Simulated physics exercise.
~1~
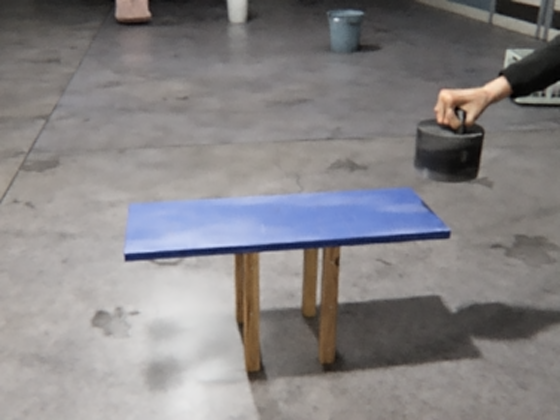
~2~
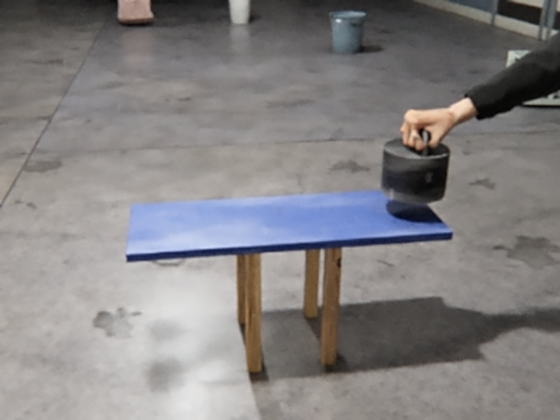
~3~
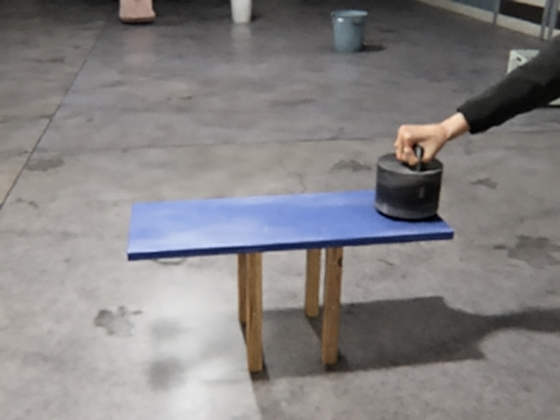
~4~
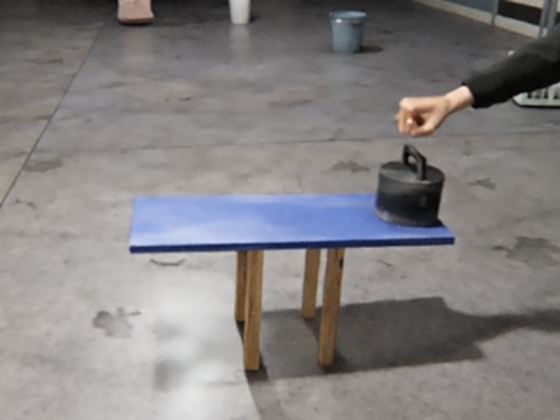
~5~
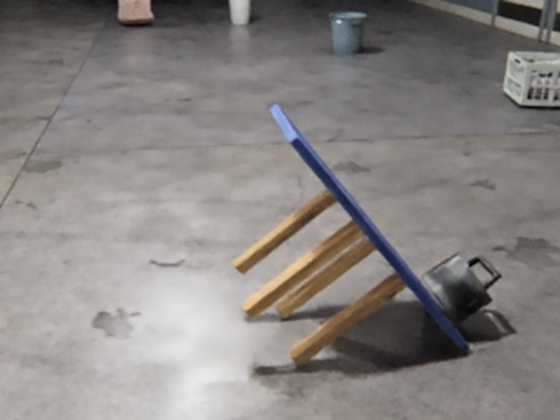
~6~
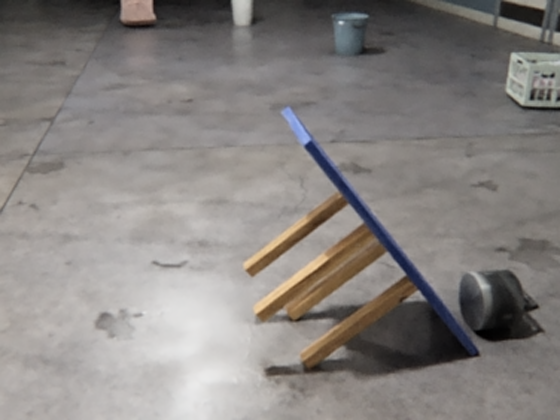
At the start, a hand holds a dark, round object by its top handle to the right of a blue-topped stand with narrowly spaced wooden legs on a gray floor. The hand moves left and lowers the object onto the right end of the top. It then lets go and draws back, leaving the object sitting there while the stand is still upright. The stand tips over to the right, its left end swinging up as the object slides down with the right end. Finally, the stand leans steeply with its right edge on the floor, and the object lies on its side just beyond it.
